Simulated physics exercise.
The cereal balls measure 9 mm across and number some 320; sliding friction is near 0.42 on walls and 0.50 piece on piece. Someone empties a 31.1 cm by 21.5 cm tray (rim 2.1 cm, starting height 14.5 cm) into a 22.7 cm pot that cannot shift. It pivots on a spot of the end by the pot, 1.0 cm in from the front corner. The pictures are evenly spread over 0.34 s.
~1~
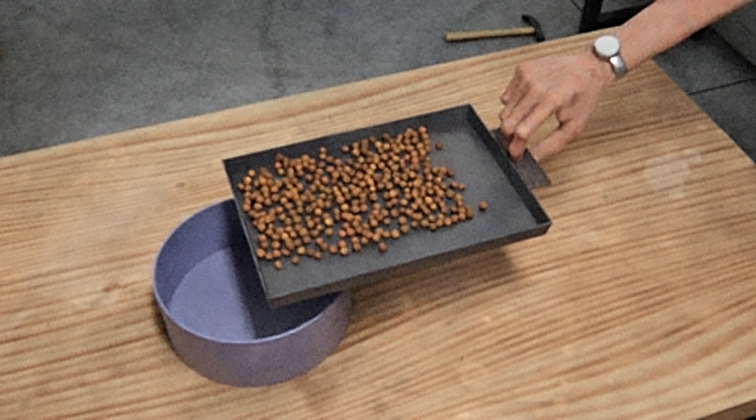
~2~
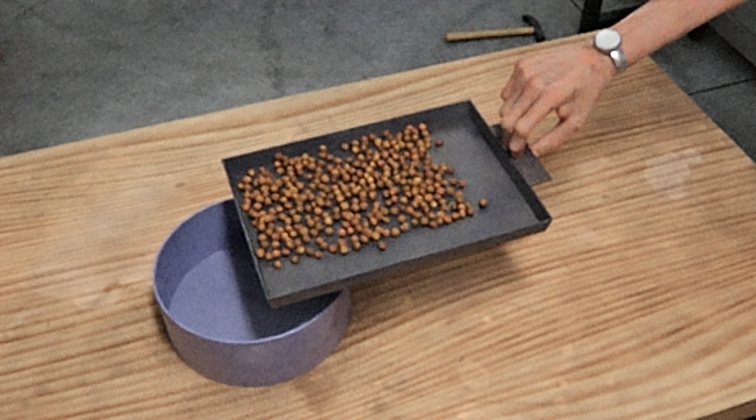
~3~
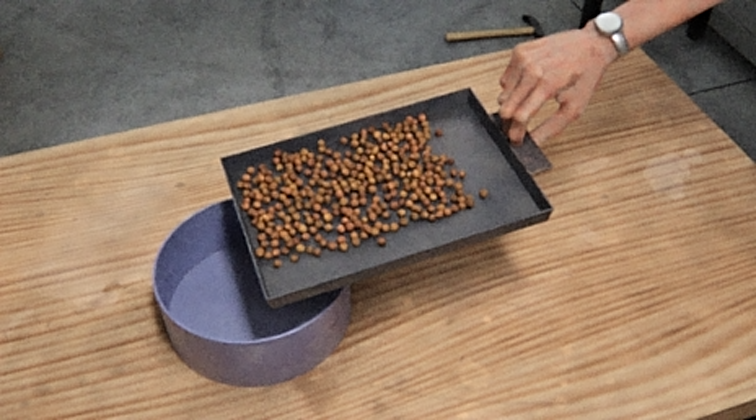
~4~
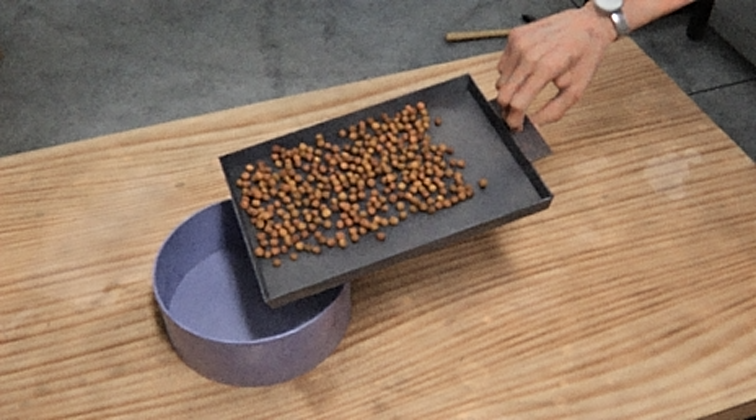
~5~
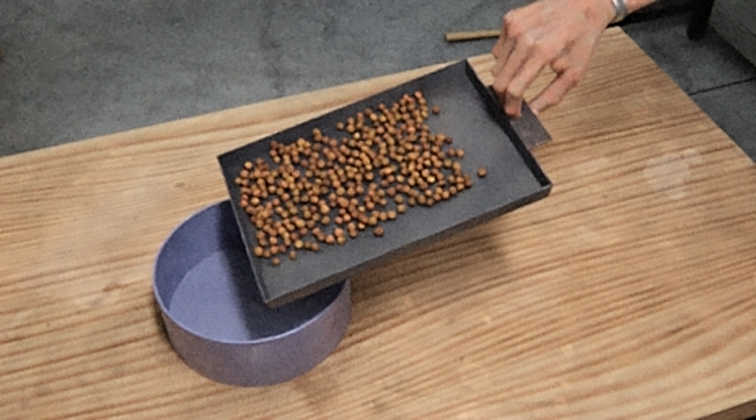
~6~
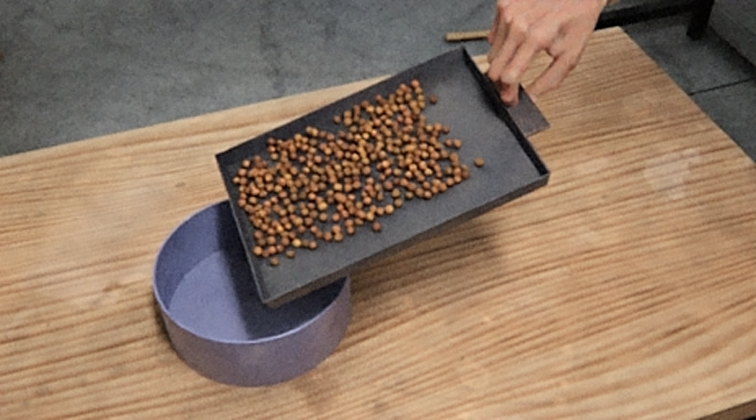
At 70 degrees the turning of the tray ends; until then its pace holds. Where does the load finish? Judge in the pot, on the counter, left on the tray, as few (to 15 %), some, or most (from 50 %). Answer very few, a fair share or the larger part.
In the pot: Very few; on the counter: Very few; left on the tray: The larger part.
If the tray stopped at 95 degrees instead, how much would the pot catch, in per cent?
In that case some 55 per cent.
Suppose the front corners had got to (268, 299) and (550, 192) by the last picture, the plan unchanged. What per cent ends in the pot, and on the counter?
Pot 0, counter 5.
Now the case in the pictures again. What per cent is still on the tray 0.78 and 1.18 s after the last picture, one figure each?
About 100, 100.
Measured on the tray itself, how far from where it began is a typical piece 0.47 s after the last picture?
About 7 cm.
Then, 0.47 s after the last picture, tilt 42 degrees; the tray holds 100 %, the pot 0 %.
Then, 0.78 s after the last picture, tilt 59 degrees; the tray holds 100 %, the pot 0 %.
Then, 1.18 s after the last picture, tilt 70 degrees; the tray holds 100 %, the pot 0 %.
In the end, pot 0 %, counter 0 %, tray 100 %.
